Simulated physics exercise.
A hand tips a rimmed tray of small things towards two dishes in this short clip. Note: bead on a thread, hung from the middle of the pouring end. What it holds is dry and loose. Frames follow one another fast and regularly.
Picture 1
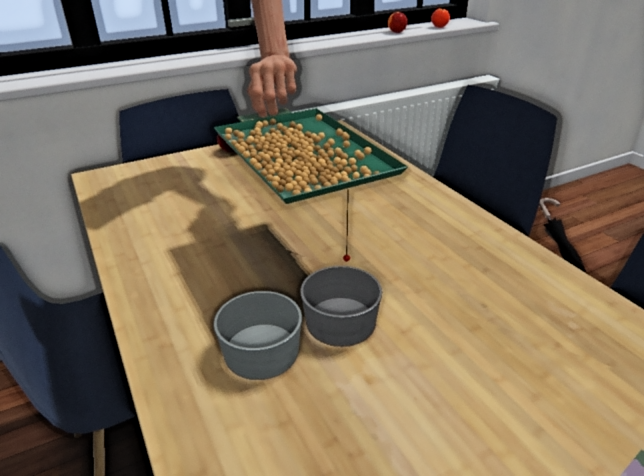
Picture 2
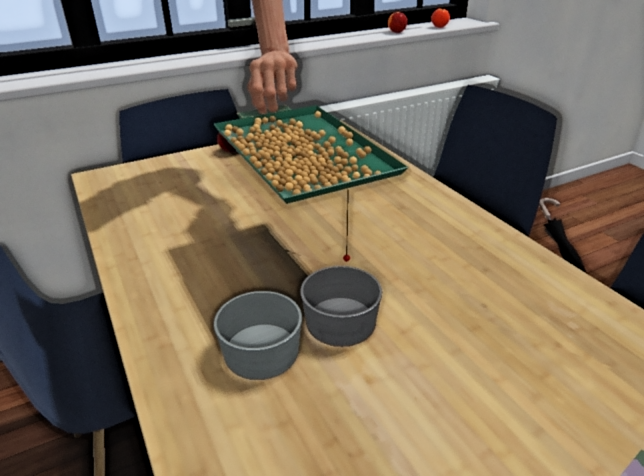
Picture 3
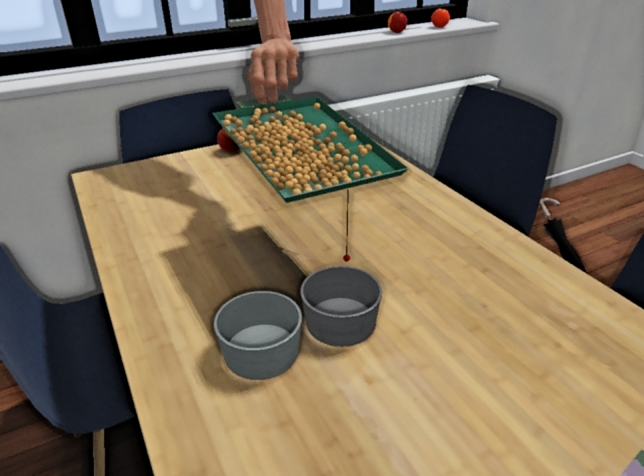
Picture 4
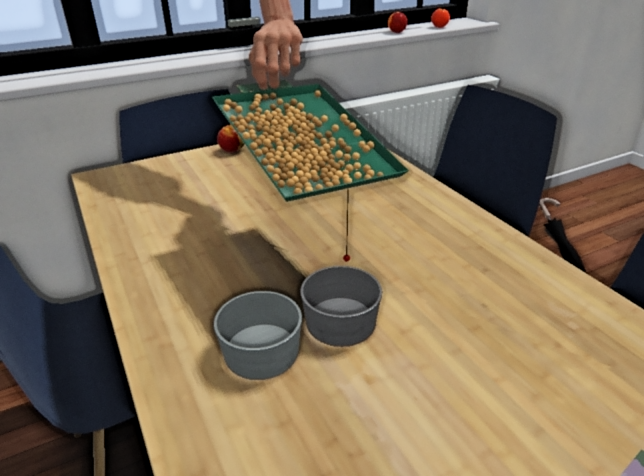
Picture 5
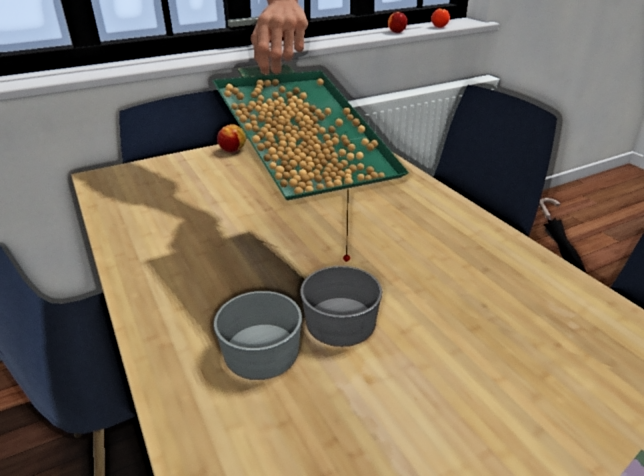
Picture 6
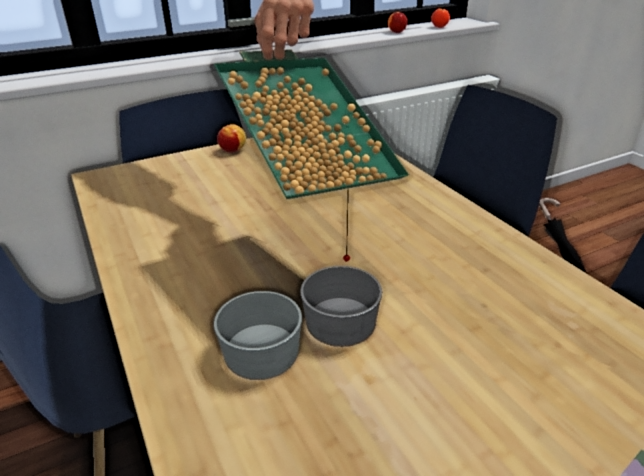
A hand raised the back of a green tray of round wooden beads above two gray bowls on a table, tilting it steadily until nearly all the beads were shifting toward the lower edge.
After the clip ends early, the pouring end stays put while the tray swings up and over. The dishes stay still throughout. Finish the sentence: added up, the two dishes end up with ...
... under half of it.
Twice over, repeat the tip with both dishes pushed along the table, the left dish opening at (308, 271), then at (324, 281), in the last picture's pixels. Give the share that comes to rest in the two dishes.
About 0 per cent first, then about 30 per cent.
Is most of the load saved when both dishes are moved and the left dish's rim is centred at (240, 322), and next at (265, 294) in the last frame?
Result, first setup: The minor share; second setup: The minor share.
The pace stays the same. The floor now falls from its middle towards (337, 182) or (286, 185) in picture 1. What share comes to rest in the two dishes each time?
Around 40 per cent first, around 60 per cent next.
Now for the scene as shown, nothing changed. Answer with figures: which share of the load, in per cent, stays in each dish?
0 percent ends in the left dish, 20 percent in the right.
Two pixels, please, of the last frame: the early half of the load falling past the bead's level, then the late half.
Early half (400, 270), late half (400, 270).
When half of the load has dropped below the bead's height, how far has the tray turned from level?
I'd put it at about 75 degrees.
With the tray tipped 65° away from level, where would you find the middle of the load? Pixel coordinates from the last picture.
Roughly at (386, 217).
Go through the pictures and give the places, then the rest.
In the first frame, corners of the pouring end at (286, 195) and (402, 166), level; middle of the load at (292, 156), round wooden beads; left dish at (276, 359); right dish at (361, 326); bead on its thread at (347, 258).
In the second frame, corners of the pouring end at (286, 195) and (402, 166), level; middle of the load at (292, 155).
In the third frame, corners of the pouring end at (287, 194) and (402, 167), tipped barely, lowest at the right corner; middle of the load at (292, 150).
In the fourth frame, corners of the pouring end at (287, 193) and (403, 169), tipped a little, lowest at the right corner; middle of the load at (293, 143), a stray few on the move.
In the fifth frame, corners of the pouring end at (288, 193) and (403, 170), tipped clearly, lowest at the right corner; middle of the load at (296, 138), about a quarter on the move.
In the sixth frame, corners of the pouring end at (289, 192) and (403, 172), tipped clearly, lowest at the right corner; middle of the load at (301, 136), nearly all on the move; left dish at (276, 359); right dish at (361, 326).
Soon after the last picture, tray tipped steeply; about a third on the tray; a small part in the right dish; about a quarter outside both; about half in the air.
A little later, tray tipped past a quarter turn; a stray few in the left dish; about a quarter in the right dish; most outside both; a stray few in the air.
Later still, tray tipped past a quarter turn; a stray few in the left dish; about a quarter in the right dish; most outside both.
By the end, tray tipped past a quarter turn; a stray few in the left dish; about a quarter in the right dish; most outside both.
